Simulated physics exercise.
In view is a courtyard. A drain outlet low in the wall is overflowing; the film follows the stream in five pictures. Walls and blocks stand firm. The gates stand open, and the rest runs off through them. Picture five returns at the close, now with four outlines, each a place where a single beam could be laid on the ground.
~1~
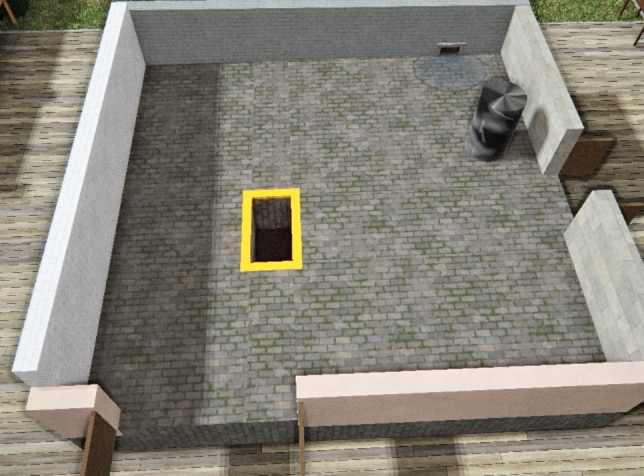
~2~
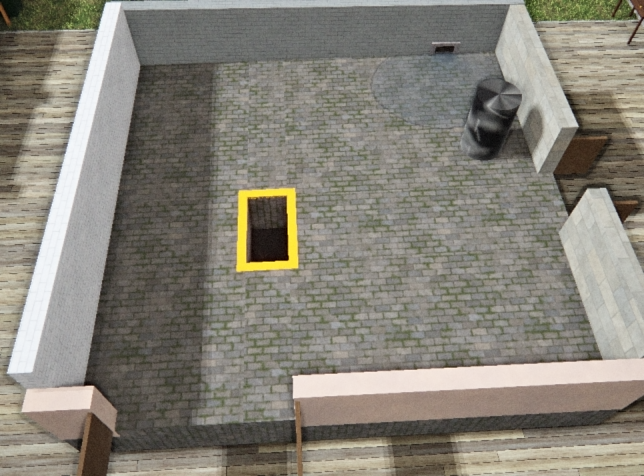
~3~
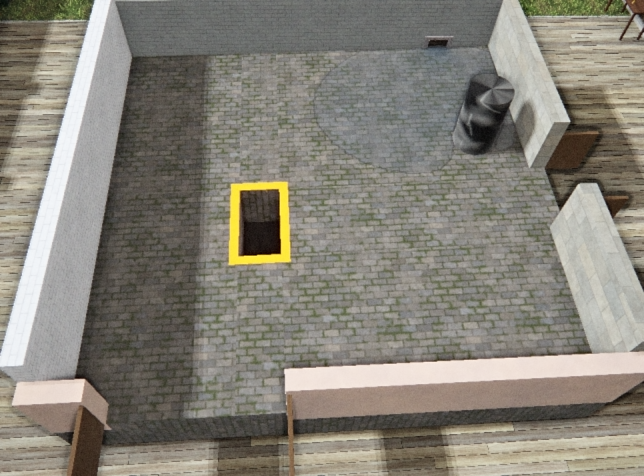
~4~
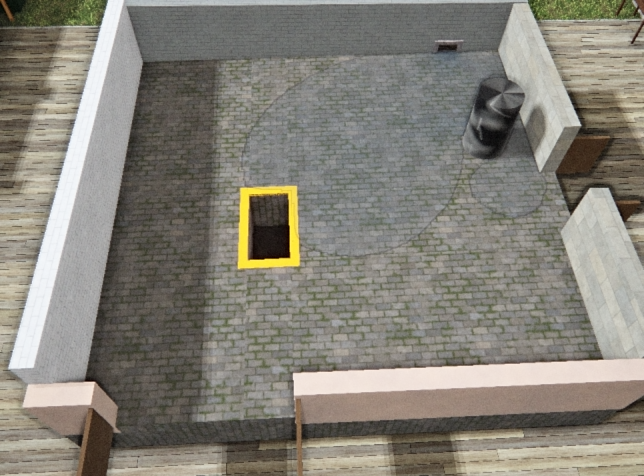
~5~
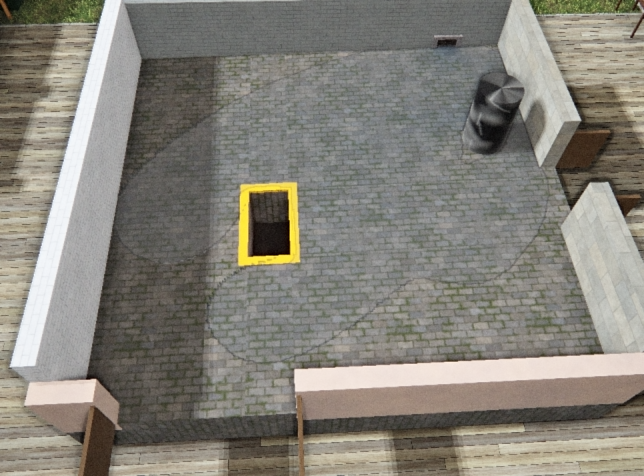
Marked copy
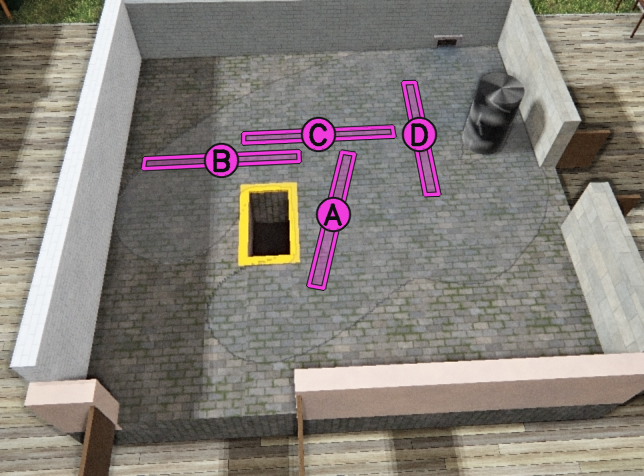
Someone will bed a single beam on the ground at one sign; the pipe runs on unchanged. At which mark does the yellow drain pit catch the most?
B beats the others.
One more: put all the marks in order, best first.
Best to worst: B, C, A, D.
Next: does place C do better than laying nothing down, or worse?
It is worse.
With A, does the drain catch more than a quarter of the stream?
No.
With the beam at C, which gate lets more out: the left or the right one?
More leaves on the left.
On the marked copy, A from (316, 286) to (348, 153); B from (144, 163) to (299, 156); C from (243, 138) to (393, 131); D from (432, 194) to (409, 82).
If A is chosen, about 13 % of the stream runs into the yellow drain pit, about 86 % out by the gates.
If B is chosen, about 43 % of the stream runs into the yellow drain pit, about 56 % out by the gates.
If C is chosen, about 25 % of the stream runs into the yellow drain pit, about 74 % out by the gates.
If D is chosen, about 7 % of the stream runs into the yellow drain pit, about 93 % out by the gates.
